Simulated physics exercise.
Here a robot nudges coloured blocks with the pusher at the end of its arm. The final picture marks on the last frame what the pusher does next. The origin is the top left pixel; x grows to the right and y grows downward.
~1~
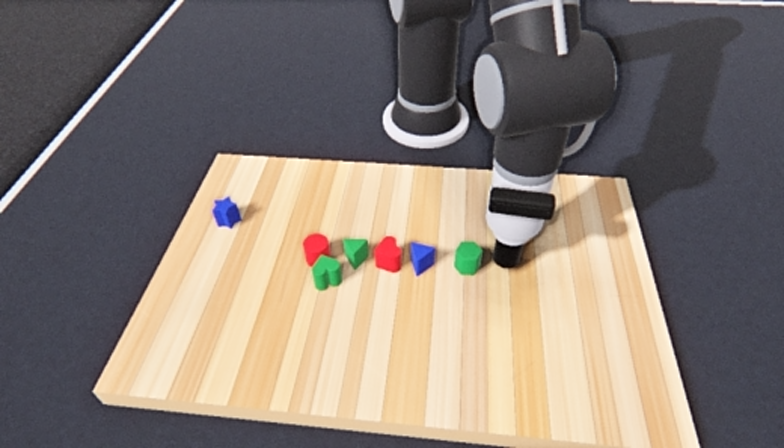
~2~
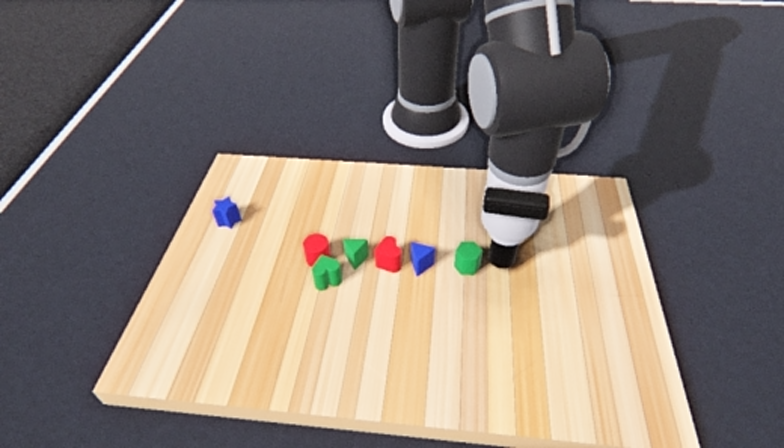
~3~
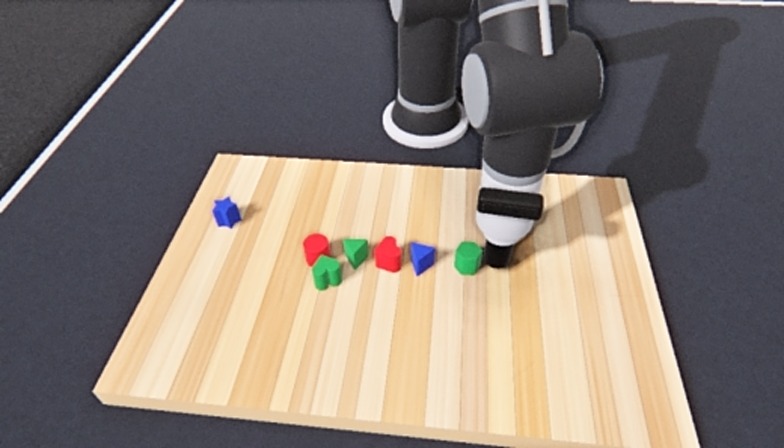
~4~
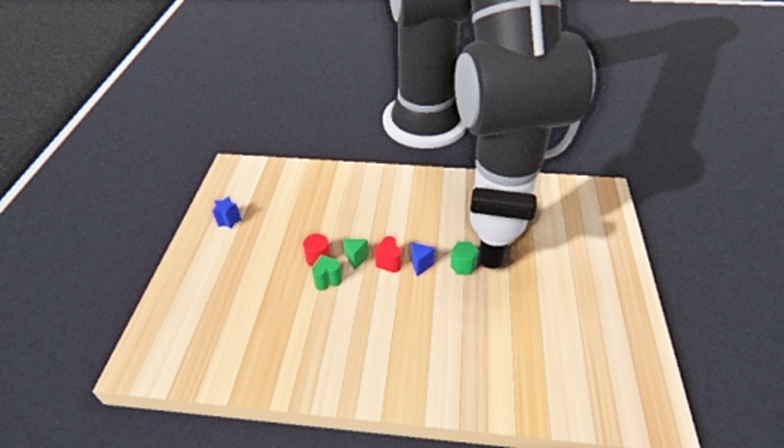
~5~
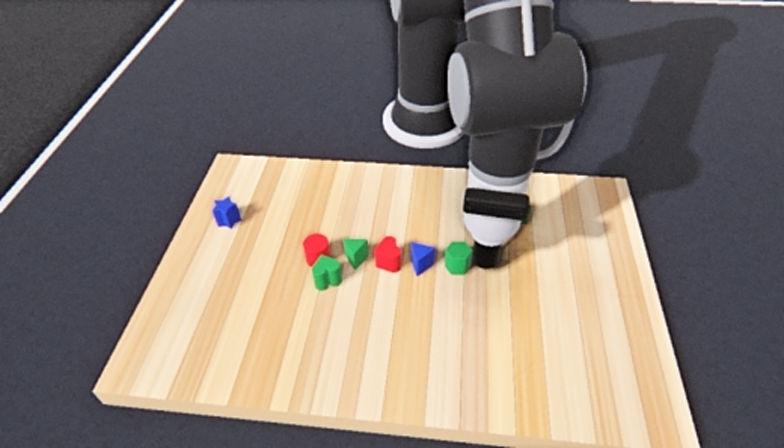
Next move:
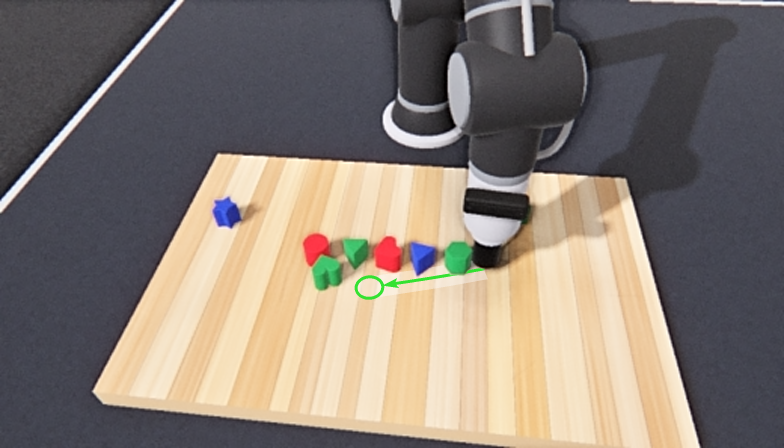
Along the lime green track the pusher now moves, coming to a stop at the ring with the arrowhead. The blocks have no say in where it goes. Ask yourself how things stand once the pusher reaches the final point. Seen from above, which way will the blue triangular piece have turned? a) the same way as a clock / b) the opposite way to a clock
(b)
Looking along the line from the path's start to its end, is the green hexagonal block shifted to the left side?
My answer is no.
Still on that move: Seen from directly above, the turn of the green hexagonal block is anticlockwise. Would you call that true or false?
That statement is not accurate.
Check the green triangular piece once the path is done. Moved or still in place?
Answer: Unmoved.
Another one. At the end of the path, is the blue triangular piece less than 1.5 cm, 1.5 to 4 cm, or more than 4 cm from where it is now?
It moves a fair bit, 1.5 to 4 cm.
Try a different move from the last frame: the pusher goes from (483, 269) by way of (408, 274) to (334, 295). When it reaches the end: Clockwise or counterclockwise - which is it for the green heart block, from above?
Clockwise, from overhead.
The line goes in a line from (483, 269) to (369, 287).
What follows on the original path. One third of the way, pusher (447, 267); blue triangular piece (408, 243), turned 60° anticlockwise; green hexagonal block (429, 245), turned 80° clockwise.
Two thirds of the way, pusher (408, 273); red heart block (382, 244), turned 20° anticlockwise; blue triangular piece (402, 240), turned 45° anticlockwise; green hexagonal block (423, 243), turned 100° clockwise.
At the end, pusher (369, 279); green triangular piece unmoved; red heart block (382, 244), turned 20° anticlockwise; blue triangular piece (402, 240), turned 45° anticlockwise; green hexagonal block (423, 243), turned 100° clockwise.
